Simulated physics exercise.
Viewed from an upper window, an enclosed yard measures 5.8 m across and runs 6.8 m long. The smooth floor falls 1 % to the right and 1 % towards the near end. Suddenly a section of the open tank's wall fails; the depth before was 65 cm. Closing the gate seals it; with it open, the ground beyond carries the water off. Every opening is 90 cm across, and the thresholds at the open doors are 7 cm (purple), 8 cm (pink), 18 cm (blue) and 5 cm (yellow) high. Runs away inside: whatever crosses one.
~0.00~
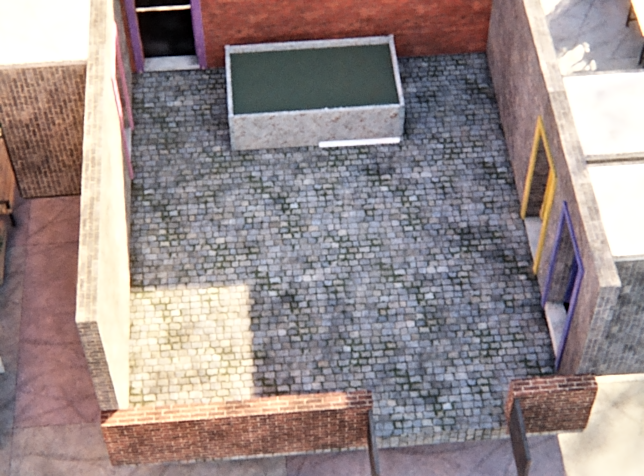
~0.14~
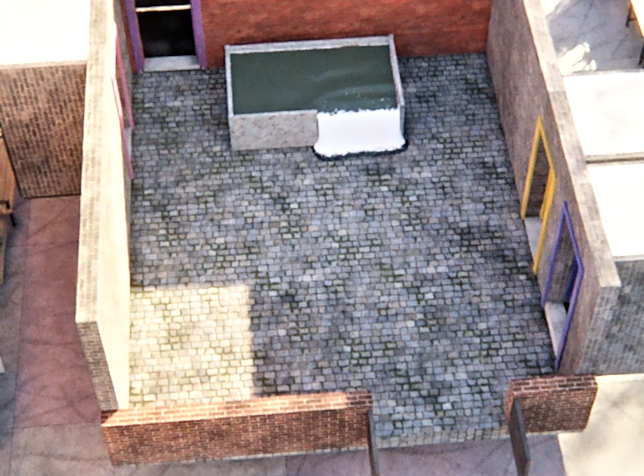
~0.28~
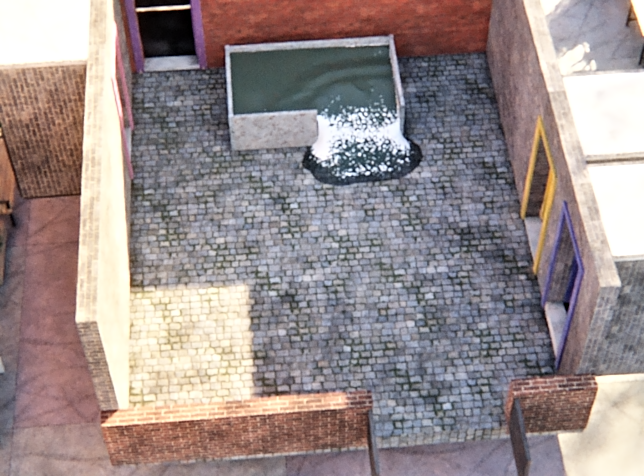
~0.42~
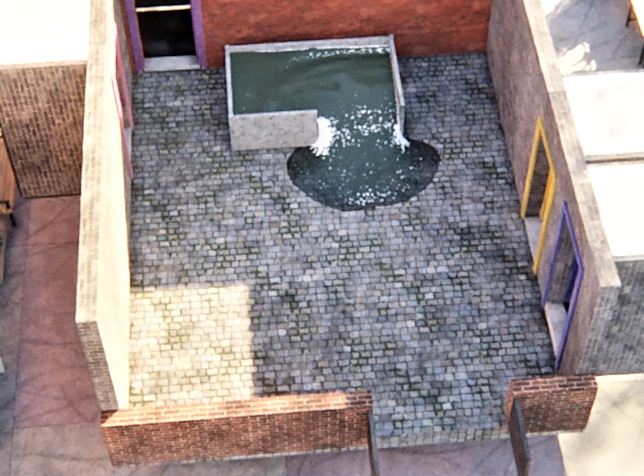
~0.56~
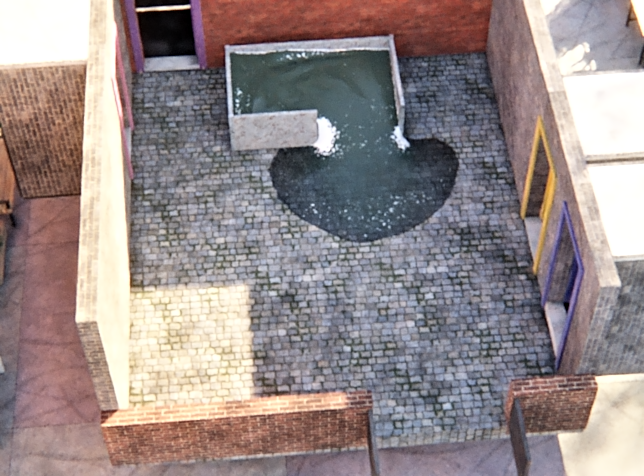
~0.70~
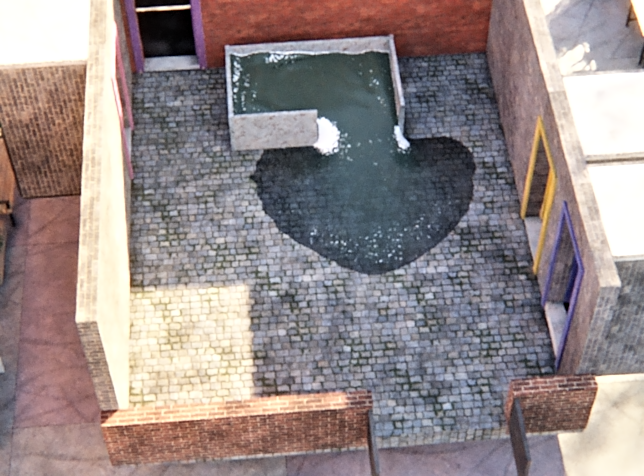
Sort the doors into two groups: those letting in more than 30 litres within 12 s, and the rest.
The purple door goes with the rest; the pink door goes with the rest; the blue door goes with the rest; the yellow door goes in the first group.
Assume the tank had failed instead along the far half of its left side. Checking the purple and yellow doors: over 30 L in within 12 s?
Well, against that limit, at purple it's too much, and at yellow it's within bounds.
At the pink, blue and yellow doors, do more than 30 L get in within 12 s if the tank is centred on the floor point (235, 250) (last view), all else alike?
Then: Pink not over, blue below, yellow under.
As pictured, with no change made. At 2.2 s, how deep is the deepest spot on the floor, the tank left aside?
Max around 44 cm.
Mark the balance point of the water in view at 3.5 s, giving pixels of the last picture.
It lies at roughly (362, 227) in pixels.
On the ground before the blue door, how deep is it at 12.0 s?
8.5 cm.
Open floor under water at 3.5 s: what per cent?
Covered: Roughly 60 %.
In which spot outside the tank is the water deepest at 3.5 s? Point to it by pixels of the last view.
Around (559, 394).
After 1.4 s water covers 40 % of the floor and is deepest (37 cm) near (375, 144); purple door not reached, pink door not reached, blue door not reached, yellow door 2 cm at the sill, 0 L in.
After 2.2 s water covers 55 % of the floor and is deepest (44 cm) near (561, 406); purple door not reached, pink door not reached, blue door 14 cm at the sill, 0 L in, yellow door 14 cm at the sill, 22 L in.
After 3.5 s water covers 60 % of the floor and is deepest (28 cm) near (559, 394); purple door not reached, pink door not reached, blue door 11 cm at the sill, 0 L in, yellow door 10 cm at the sill, 64 L in.
After 7.0 s water covers 70 % of the floor and is deepest (12 cm) near (554, 371); purple door not reached, pink door not reached, blue door 11 cm at the sill, 1 L in, yellow door 6 cm at the sill, 89 L in.
After 12.0 s water covers 85 % of the floor and is deepest (10 cm) near (561, 406); purple door not reached, pink door 1 cm at the sill, 0 L in, blue door 8 cm at the sill, 1 L in, yellow door 6 cm at the sill, 93 L in.
